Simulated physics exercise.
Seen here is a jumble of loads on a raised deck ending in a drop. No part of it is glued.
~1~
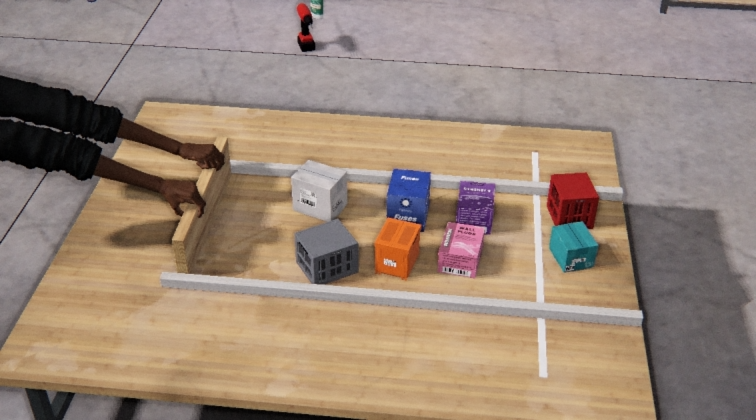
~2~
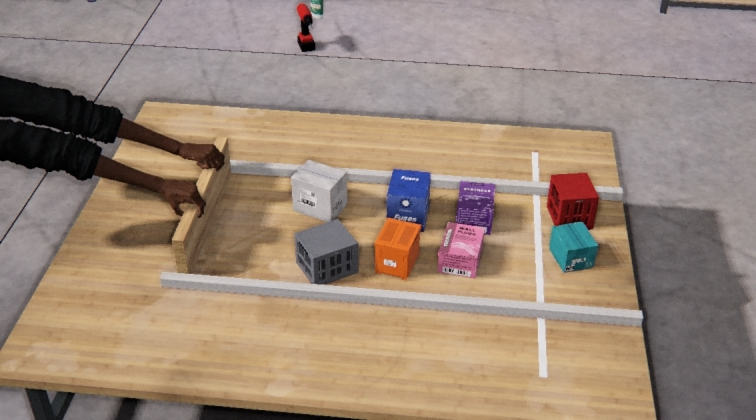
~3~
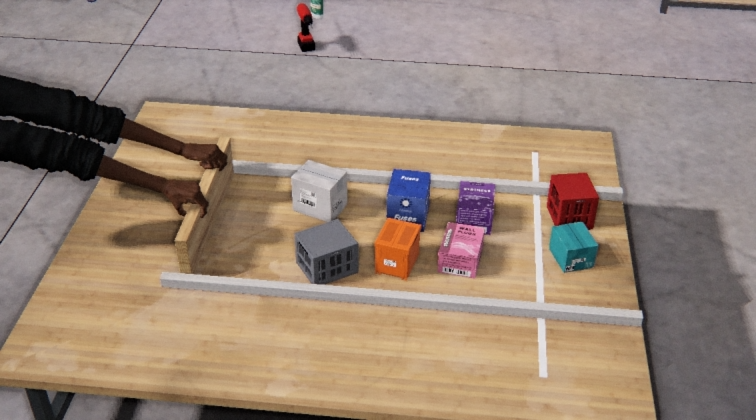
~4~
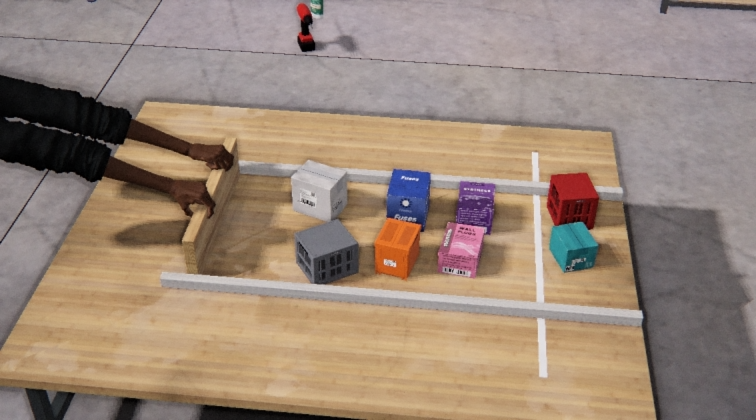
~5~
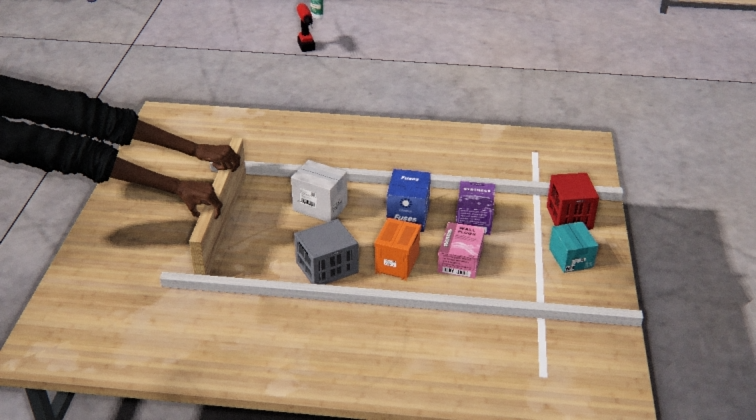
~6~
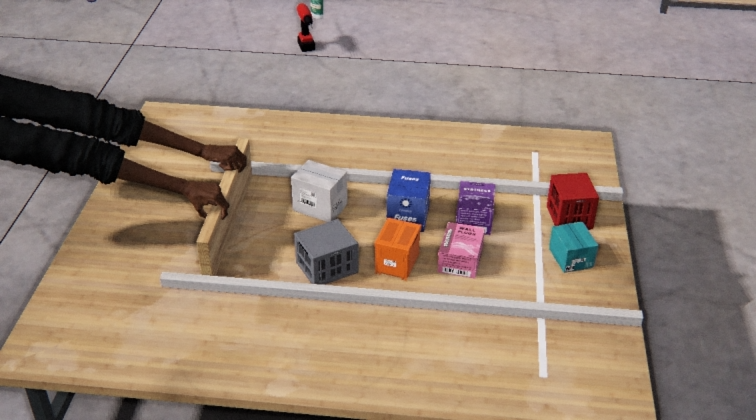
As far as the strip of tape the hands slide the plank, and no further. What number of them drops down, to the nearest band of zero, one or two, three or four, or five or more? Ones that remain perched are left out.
Nearest band: Three or four.
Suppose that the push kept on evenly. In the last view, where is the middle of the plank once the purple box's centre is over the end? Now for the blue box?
Approx. (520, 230) for the first, approx. (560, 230) for the second.
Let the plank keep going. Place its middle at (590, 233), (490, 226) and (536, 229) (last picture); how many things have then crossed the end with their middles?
Per position: 5 / 1 / 3.
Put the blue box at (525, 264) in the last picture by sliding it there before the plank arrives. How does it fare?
It is safe.
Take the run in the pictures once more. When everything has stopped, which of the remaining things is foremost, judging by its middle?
The blue box.
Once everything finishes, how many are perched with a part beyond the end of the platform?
Expected count: 0.
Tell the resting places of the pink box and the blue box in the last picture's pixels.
Roughly (601, 251); the other one roughly (605, 214).
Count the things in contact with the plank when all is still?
It is in contact with 3.
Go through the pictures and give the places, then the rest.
The first picture shows red crate (572, 202); turquoise parcel (573, 247); purple box (475, 208); plank (204, 204); tape (539, 249).
The second picture shows turquoise parcel (573, 247); white parcel (320, 191).
The third picture shows purple box (475, 208); grey crate (327, 253).
The fourth picture shows red crate (572, 202); plank (213, 205).
The fifth picture shows turquoise parcel (573, 247); orange tote (398, 249).
The sixth picture shows red crate (572, 202); turquoise parcel (573, 247); purple box (475, 208); plank (227, 206); tape (539, 249).
A little later, none off yet; red crate at rest near (572, 202); turquoise parcel at rest near (573, 247); purple box at rest near (475, 208).
When it is over, the number that fall off is three or four; down, purple box, turquoise parcel and red crate.
